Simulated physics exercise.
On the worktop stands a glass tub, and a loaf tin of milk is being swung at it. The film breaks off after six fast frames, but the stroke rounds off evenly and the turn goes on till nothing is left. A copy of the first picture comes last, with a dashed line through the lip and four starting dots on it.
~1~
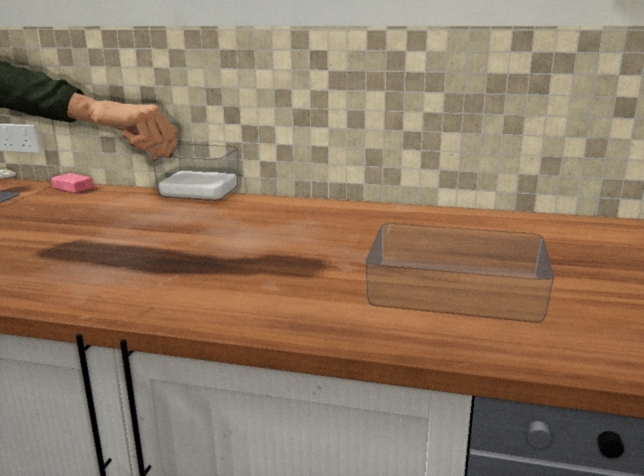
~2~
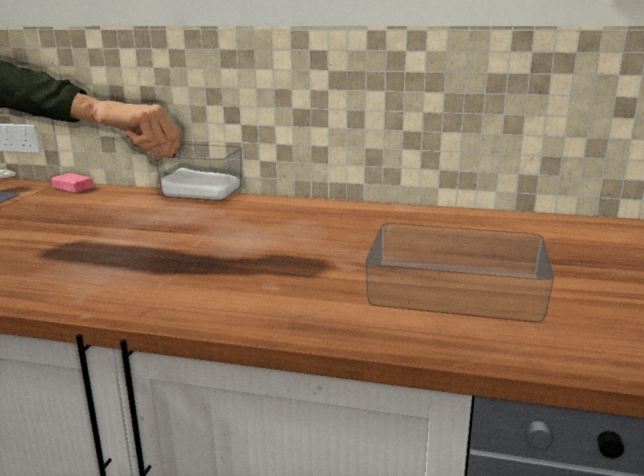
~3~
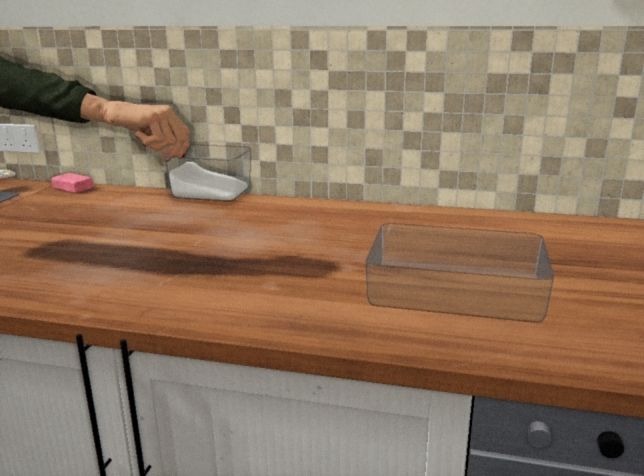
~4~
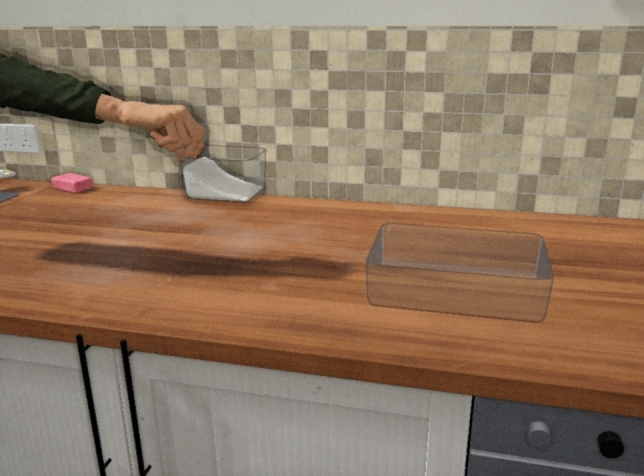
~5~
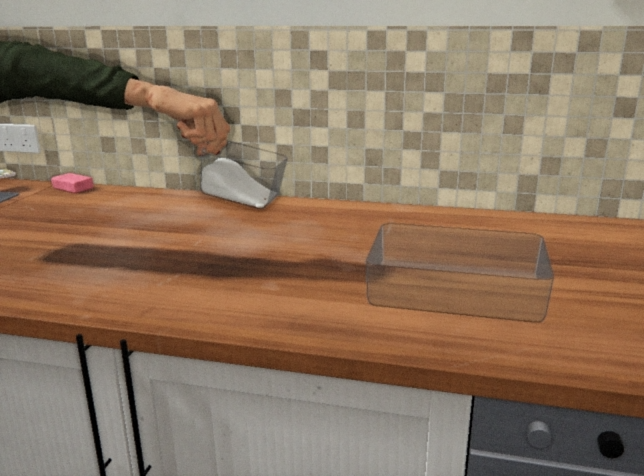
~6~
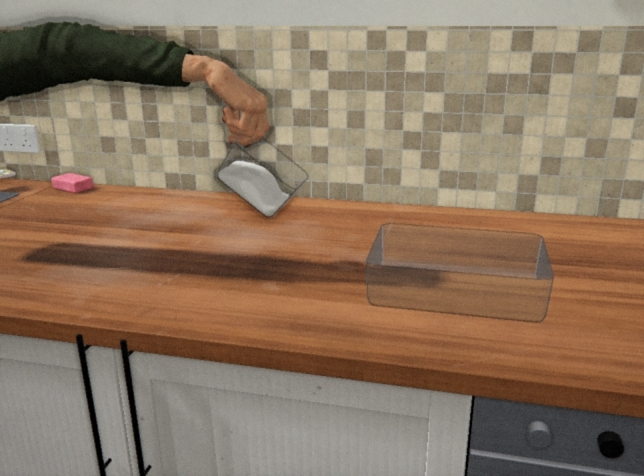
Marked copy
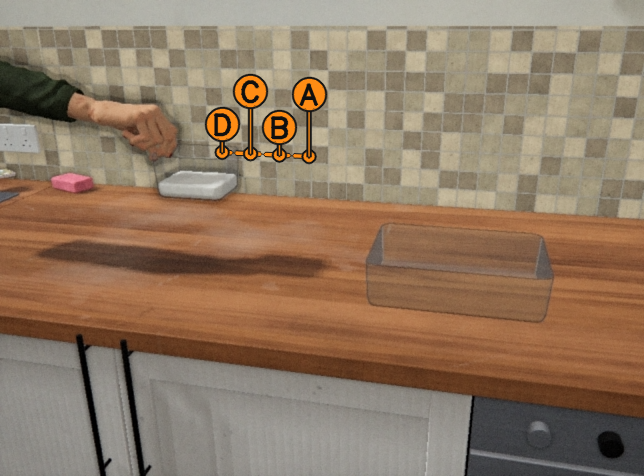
On a wooden kitchen worktop, a hand at the left holds a small clear container of white liquid, barely moves it at first, then carries it right and tilts it rightward, while a larger glass tub stays still.
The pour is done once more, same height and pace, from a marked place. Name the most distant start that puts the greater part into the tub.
Go for C.
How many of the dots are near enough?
Three of the four.
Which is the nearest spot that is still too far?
The answer is D.
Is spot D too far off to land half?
Yes, it does.
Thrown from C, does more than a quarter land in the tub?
Yes, clearly.
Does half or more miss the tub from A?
No, that is safe.
On the marked copy, A at (309, 156); B at (279, 155); C at (250, 153); D at (222, 152).
Choosing A, about 91 % lands in the tub, 1 % falls short and 8 % goes beside or beyond.
Choosing B, about 90 % lands in the tub, 1 % falls short and 9 % goes beside or beyond.
Choosing C, about 74 % lands in the tub, 20 % falls short and 6 % goes beside or beyond.
Choosing D, about 19 % lands in the tub, 74 % falls short and 6 % goes beside or beyond.
